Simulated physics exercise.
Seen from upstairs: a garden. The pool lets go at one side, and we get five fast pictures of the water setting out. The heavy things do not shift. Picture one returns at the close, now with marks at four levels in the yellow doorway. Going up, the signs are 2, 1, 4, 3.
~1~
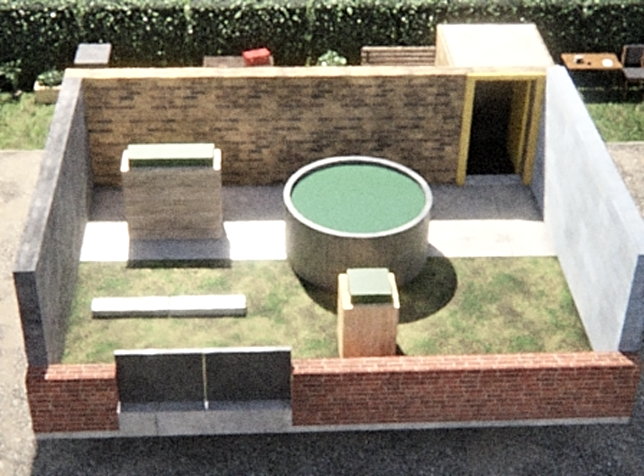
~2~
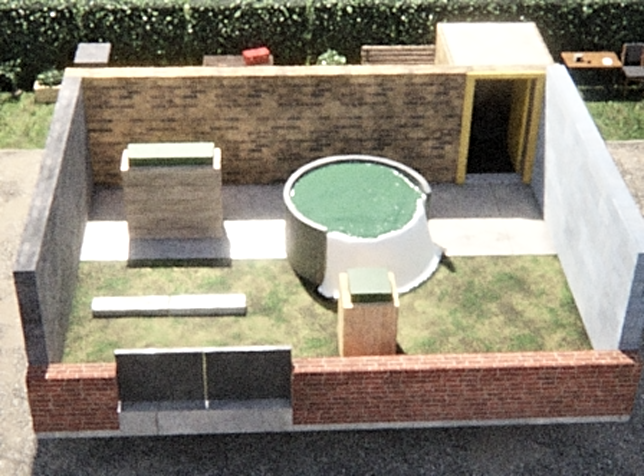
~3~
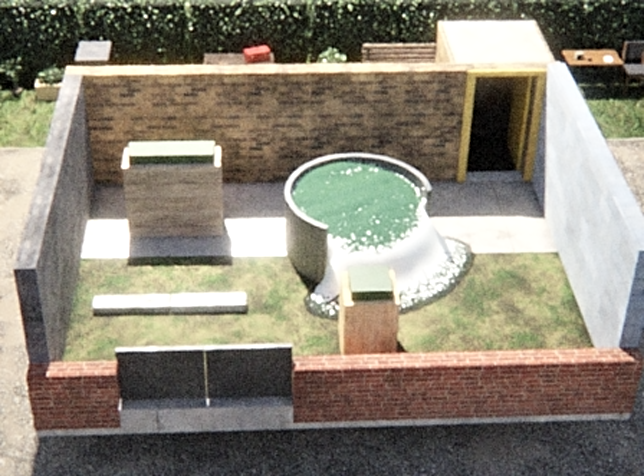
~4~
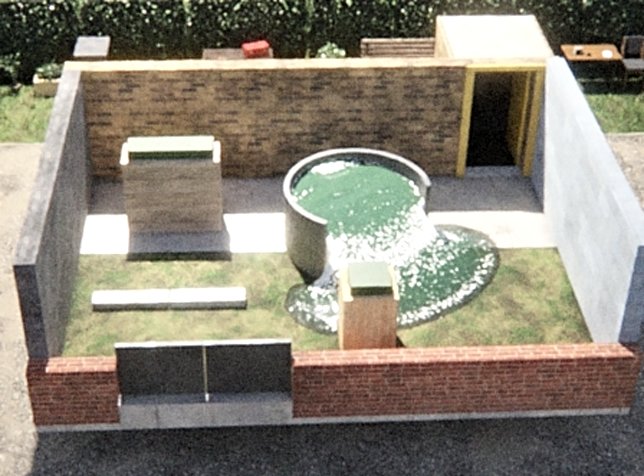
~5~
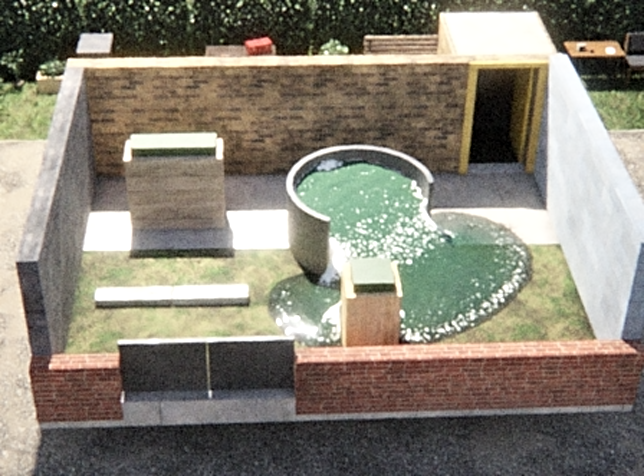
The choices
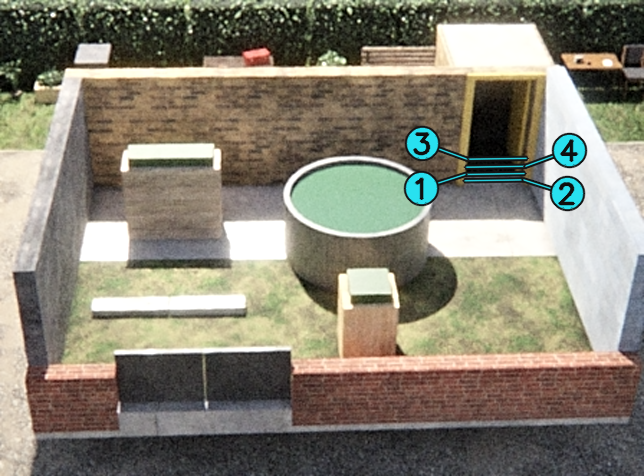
Green water in a round pool burst out through its front right side in a walled yard, poured down foaming onto the grass, and spread around a small block in a widening puddle.
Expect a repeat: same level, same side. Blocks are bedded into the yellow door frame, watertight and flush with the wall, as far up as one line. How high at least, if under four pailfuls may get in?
Mark 1.
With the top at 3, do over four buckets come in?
No.
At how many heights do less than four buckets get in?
Three.
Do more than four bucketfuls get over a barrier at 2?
Yes.
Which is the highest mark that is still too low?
Here it is mark 2.
On the marked copy, 1 at (494, 174); 2 at (494, 180); 3 at (496, 158); 4 at (495, 166); from the bottom up 2, 1, 4, 3.
If 1 is chosen, a bucket or two gets in.
If 2 is chosen, about 12 bucketfuls get in.
If 3 is chosen, nothing gets over.
If 4 is chosen, nothing gets over.
